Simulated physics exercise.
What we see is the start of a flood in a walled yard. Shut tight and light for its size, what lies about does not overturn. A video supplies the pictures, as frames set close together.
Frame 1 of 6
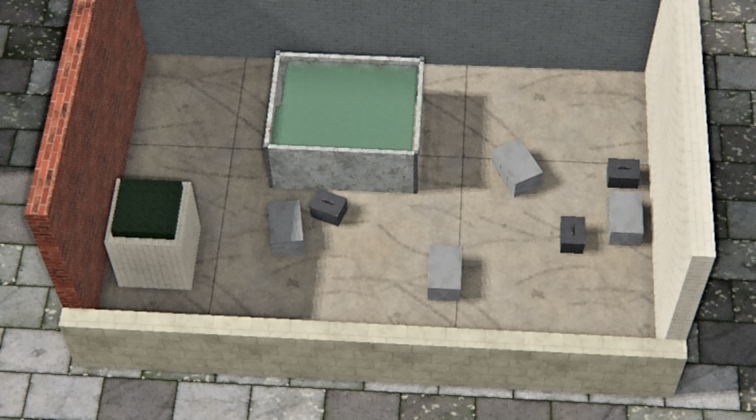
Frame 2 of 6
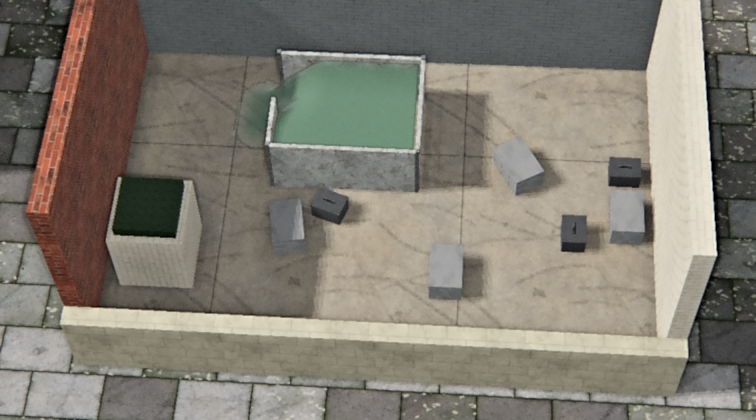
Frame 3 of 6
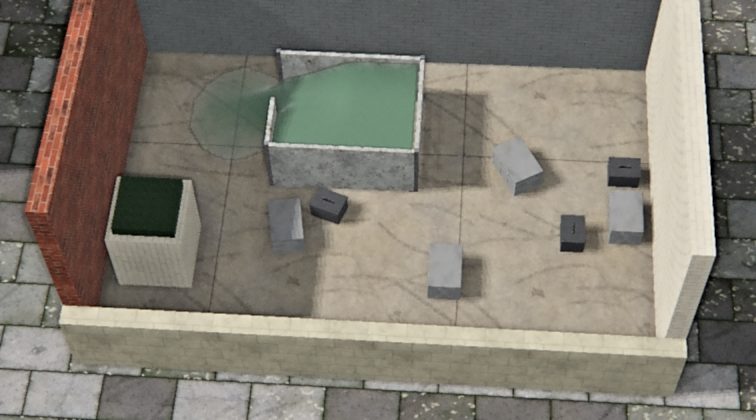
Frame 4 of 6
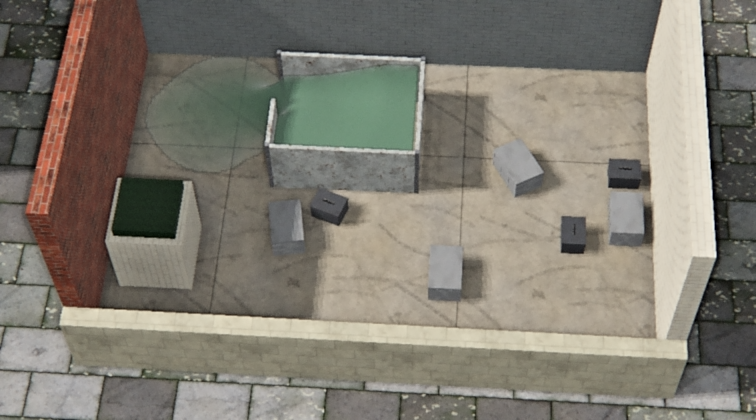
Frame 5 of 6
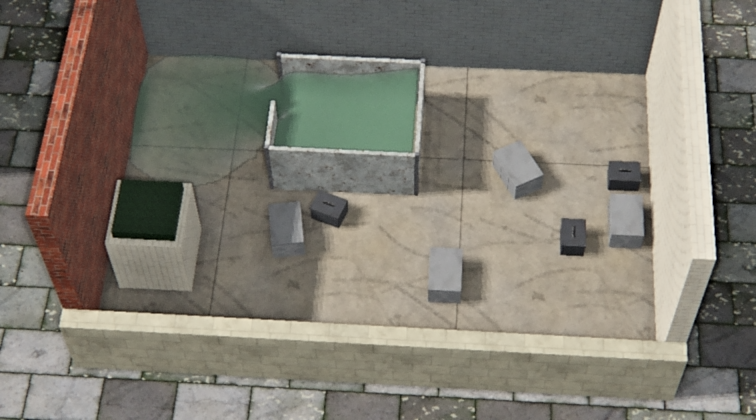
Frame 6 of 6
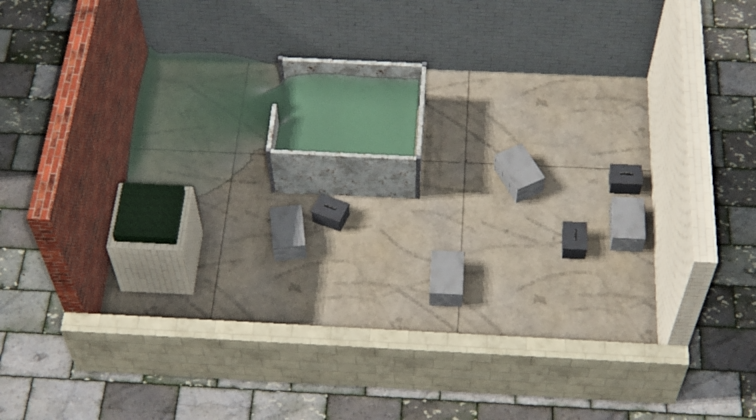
In a walled yard scattered with grey and dark blocks, green water pours through an opening in the left side of a raised stone tank and spreads across the paving to the brick wall, while the blocks stay still.
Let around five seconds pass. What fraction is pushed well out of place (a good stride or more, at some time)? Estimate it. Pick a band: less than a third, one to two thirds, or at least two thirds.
The fraction is one to two thirds of them.
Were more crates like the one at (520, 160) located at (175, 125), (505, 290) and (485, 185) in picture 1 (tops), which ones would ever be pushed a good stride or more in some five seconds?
First driven off; second falls short; third falls short.
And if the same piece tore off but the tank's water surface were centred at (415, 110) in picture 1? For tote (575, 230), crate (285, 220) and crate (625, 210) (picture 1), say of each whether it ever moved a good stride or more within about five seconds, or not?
Well, in order they come out as stayed within it, moved that far and stayed within it.
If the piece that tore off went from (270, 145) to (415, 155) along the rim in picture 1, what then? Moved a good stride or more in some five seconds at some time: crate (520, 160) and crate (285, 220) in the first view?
Travelled less, then travelled at least that.
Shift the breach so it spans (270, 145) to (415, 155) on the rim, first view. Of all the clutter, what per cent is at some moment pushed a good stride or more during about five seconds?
About 90 %.
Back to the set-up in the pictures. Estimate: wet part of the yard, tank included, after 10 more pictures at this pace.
My answer would be close to 30 per cent.
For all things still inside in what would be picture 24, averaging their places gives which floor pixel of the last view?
Close to (514, 231).
A moment on, 0 of 7 are well off their spots; 0 afloat.
Next, 0 of 7 are well off their spots; 0 afloat.
Later, 2 of 7 are well off their spots; 1 afloat.
In the end, 3 of 7 are well off their spots, and 3 have been at some point; 3 afloat.
